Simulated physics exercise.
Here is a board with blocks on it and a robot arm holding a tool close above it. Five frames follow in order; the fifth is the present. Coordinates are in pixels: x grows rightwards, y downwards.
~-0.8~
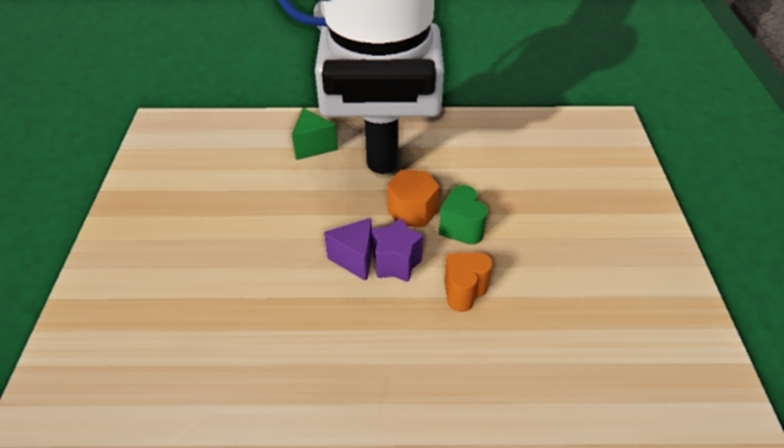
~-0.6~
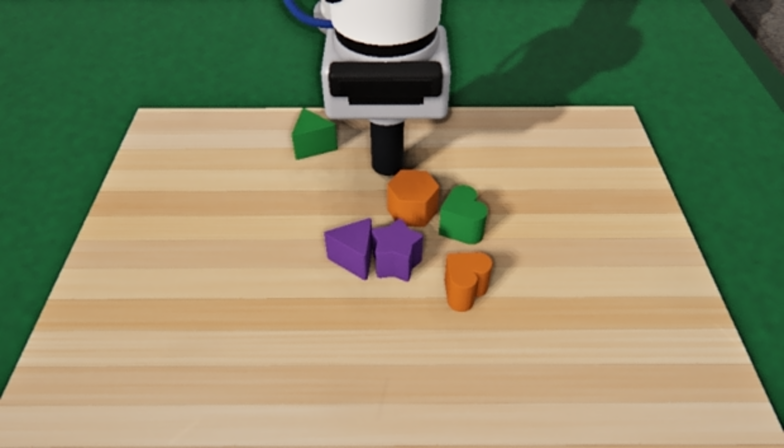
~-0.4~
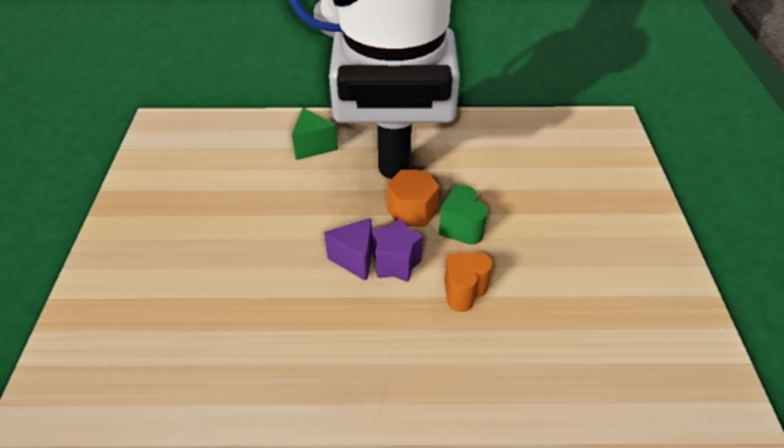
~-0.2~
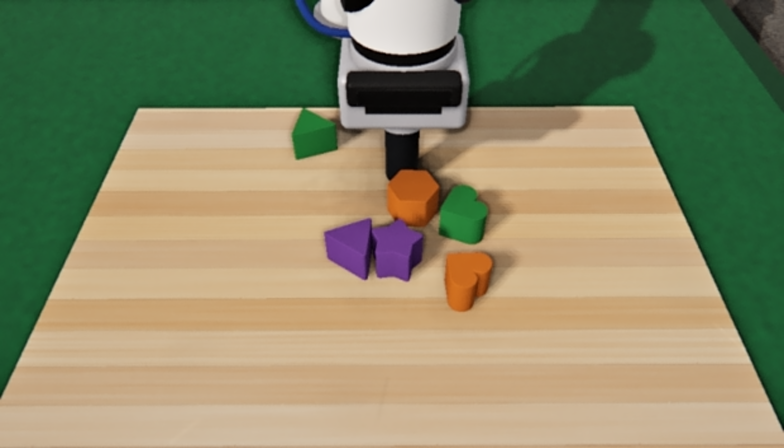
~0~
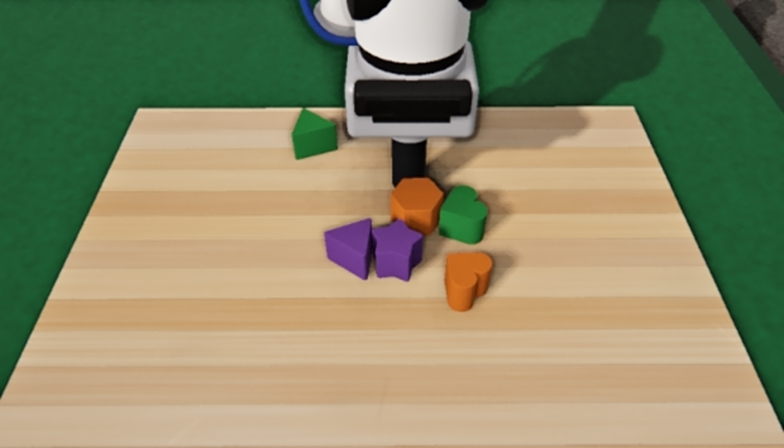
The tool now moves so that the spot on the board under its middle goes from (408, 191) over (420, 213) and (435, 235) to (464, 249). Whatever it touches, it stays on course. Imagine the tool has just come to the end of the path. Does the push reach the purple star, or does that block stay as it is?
Shifted.
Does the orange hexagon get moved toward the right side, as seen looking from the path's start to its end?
I expect so.
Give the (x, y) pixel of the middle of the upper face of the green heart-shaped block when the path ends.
When the path ends, it will be at (499, 210).
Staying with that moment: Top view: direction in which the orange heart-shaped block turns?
Verdict: Counterclockwise.
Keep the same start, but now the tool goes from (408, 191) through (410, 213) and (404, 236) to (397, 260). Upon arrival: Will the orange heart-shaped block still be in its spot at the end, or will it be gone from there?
At the end of the path, the orange heart-shaped block has moved off its old spot.
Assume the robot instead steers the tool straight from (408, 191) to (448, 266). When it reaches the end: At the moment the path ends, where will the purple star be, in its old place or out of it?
That block gets shifted.
On the path given first. Halfway along, tool (427, 217); purple star (390, 251), turned 15° clockwise; orange hexagon (427, 230); green heart-shaped block (471, 207), turned 25° anticlockwise.
At the end, tool (466, 241); purple star (386, 257), turned 30° clockwise; orange hexagon (433, 247), turned 30° clockwise; green heart-shaped block (499, 210), turned 60° anticlockwise; orange heart-shaped block (472, 272), turned 20° anticlockwise.
